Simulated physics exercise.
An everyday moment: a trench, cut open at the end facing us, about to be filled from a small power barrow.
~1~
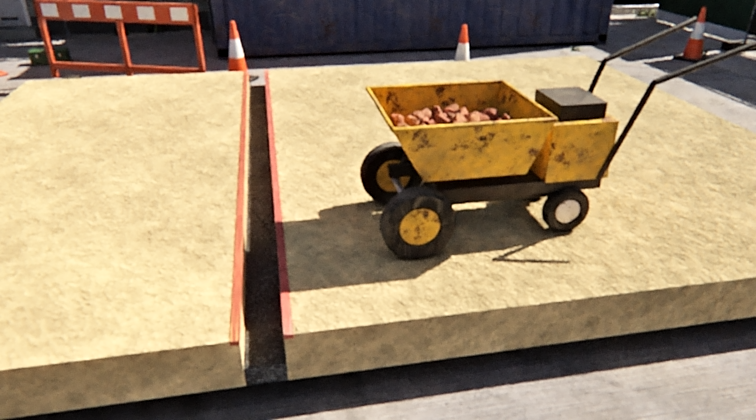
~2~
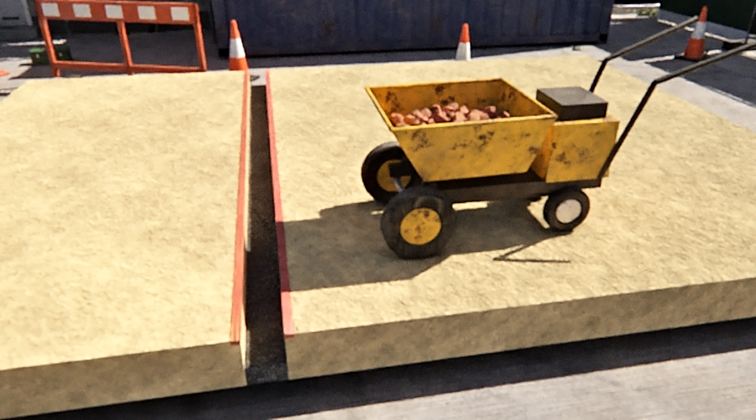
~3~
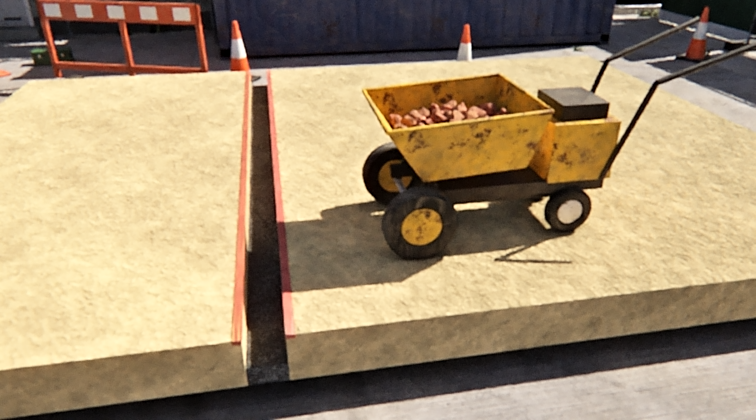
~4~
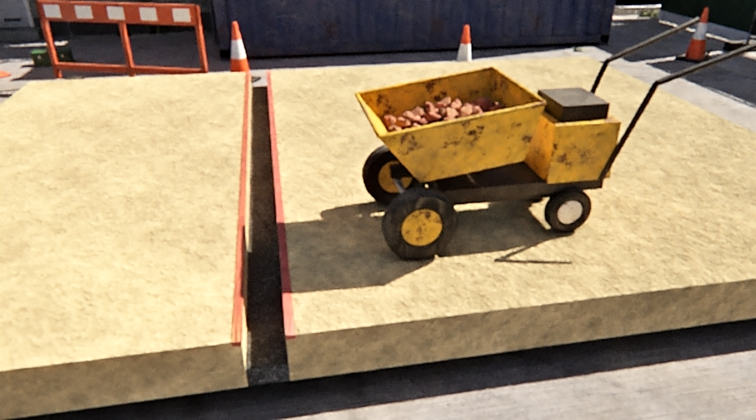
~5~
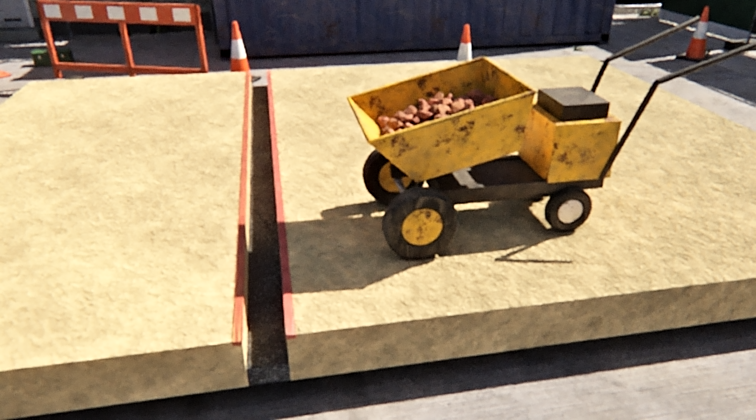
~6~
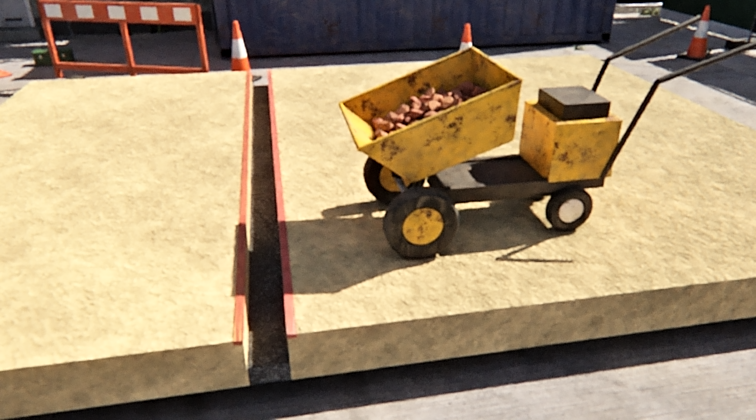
Yellow power barrow loaded with reddish rubble standing beside a narrow trench, its skip slowly tilting forward to the left.
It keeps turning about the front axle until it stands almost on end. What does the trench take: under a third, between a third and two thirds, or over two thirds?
It catches from one third to two thirds.
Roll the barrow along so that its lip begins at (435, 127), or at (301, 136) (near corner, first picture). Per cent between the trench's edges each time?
First some 20, then 0 per cent.
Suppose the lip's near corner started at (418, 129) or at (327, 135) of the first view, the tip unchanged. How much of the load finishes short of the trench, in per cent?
First some 50, then 0 per cent.
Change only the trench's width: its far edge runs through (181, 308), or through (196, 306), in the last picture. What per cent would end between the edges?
Near 50 % and 50 %.
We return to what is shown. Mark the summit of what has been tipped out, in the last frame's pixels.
Roughly at (296, 213).
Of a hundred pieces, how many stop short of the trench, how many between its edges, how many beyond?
Short: 25 %, between: 45 %, beyond: 0 %.
Soon, skip tipped steeply; all in the skip.
A while on, skip tipped steeply; nearly all in the skip; a small part short of the trench; a stray few in or heaped over the trench; a stray few falling.
Towards the end, skip tipped right over; about half in the skip; about a quarter short of the trench; about a quarter in or heaped over the trench; a stray few beyond it.
Finally, skip tipped right over; about a quarter in the skip; about a quarter short of the trench; about half in or heaped over the trench; a stray few beyond it.
